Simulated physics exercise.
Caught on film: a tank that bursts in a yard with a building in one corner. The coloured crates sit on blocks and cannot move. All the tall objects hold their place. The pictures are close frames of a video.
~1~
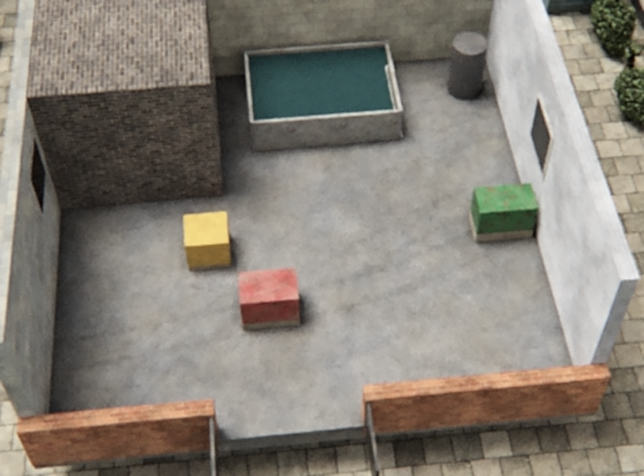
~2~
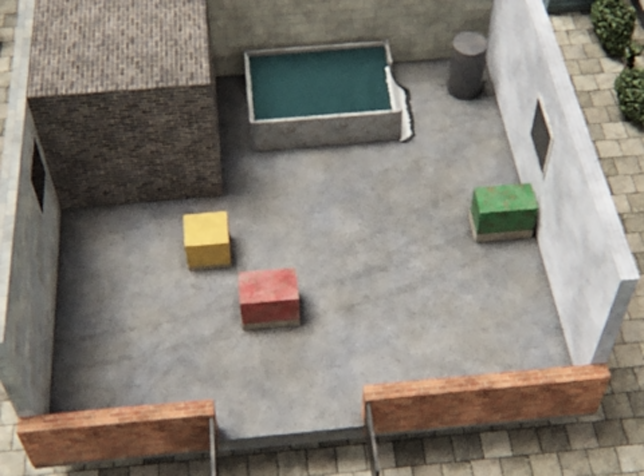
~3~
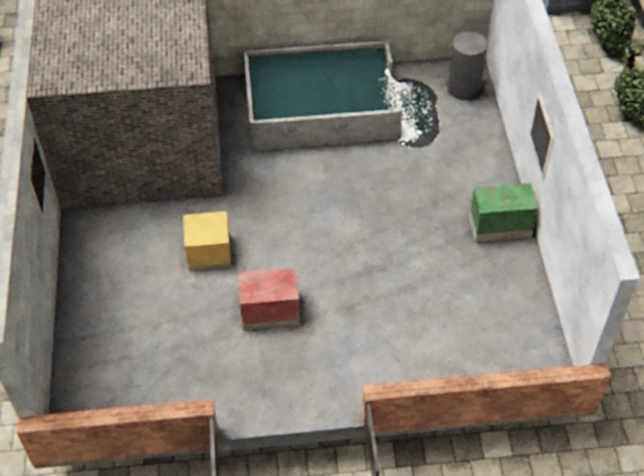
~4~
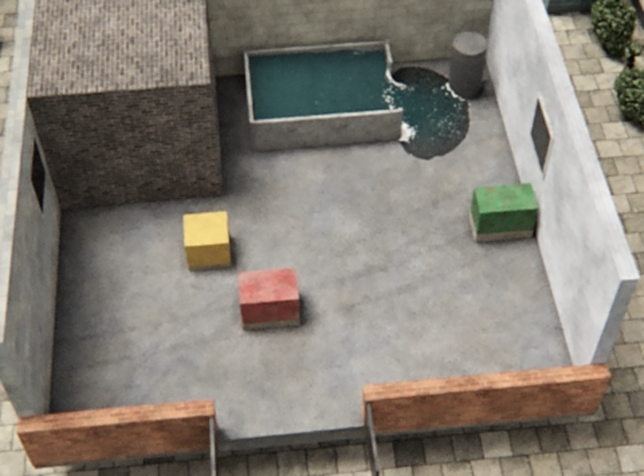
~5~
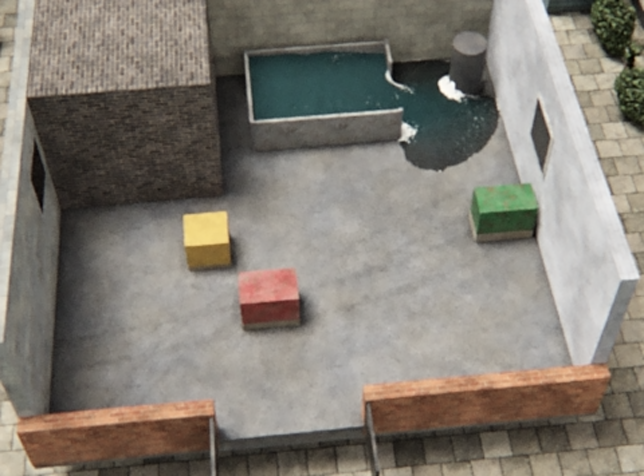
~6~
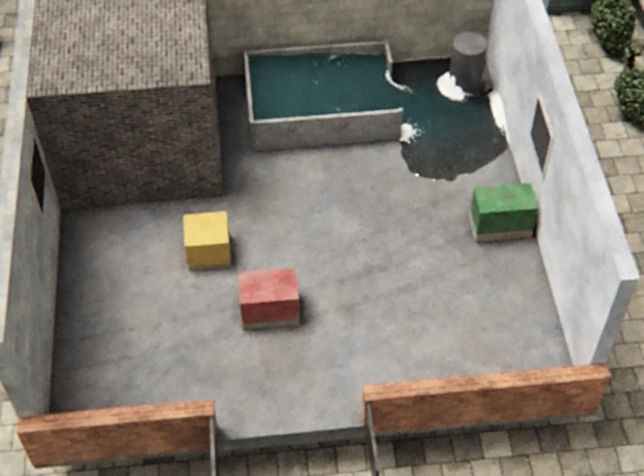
The video shows a walled yard with a brick building, colored blocks and a water tank, whose right side bursts open; water pours onto the concrete, spreading right around a gray cylinder to the wall and toward the green block.
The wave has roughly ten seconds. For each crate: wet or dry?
The red crate stays dry; the green crate gets wet; the yellow crate gets wet.
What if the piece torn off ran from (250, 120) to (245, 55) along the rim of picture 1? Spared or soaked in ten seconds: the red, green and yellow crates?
My reading: Red crate takes water, green crate keeps dry, yellow crate is wetted.
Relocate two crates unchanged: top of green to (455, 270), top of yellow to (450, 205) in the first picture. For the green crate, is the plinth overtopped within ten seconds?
Then: The green crate keeps dry.
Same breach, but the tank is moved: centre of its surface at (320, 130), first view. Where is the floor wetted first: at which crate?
I say the crate marked green.
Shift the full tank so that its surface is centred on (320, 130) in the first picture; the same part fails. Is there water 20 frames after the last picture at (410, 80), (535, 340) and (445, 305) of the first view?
One after the other: Awash, under water, awash.
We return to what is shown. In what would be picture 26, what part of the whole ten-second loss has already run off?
Close to 0 %.
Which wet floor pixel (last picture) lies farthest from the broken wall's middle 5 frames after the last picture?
I would point to (527, 211).
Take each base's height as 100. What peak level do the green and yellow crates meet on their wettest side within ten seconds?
In turn 200 and 130 per cent.
A moment on, water covers 15 % of the floor; the red crate not reached, the green crate water round its plinth, the yellow crate not reached.
Next, water covers 20 % of the floor; the red crate not reached, the green crate water round its plinth, the yellow crate not reached.
Then, water covers 40 % of the floor; the red crate water round its plinth, the green crate water round its plinth, the yellow crate not reached.
Later, water covers 70 % of the floor; the red crate water round its plinth, the green crate water round its plinth, the yellow crate water round its plinth.
In the end, water covers 85 % of the floor; the red crate stayed above the water, the green crate was topped, the yellow crate was topped.
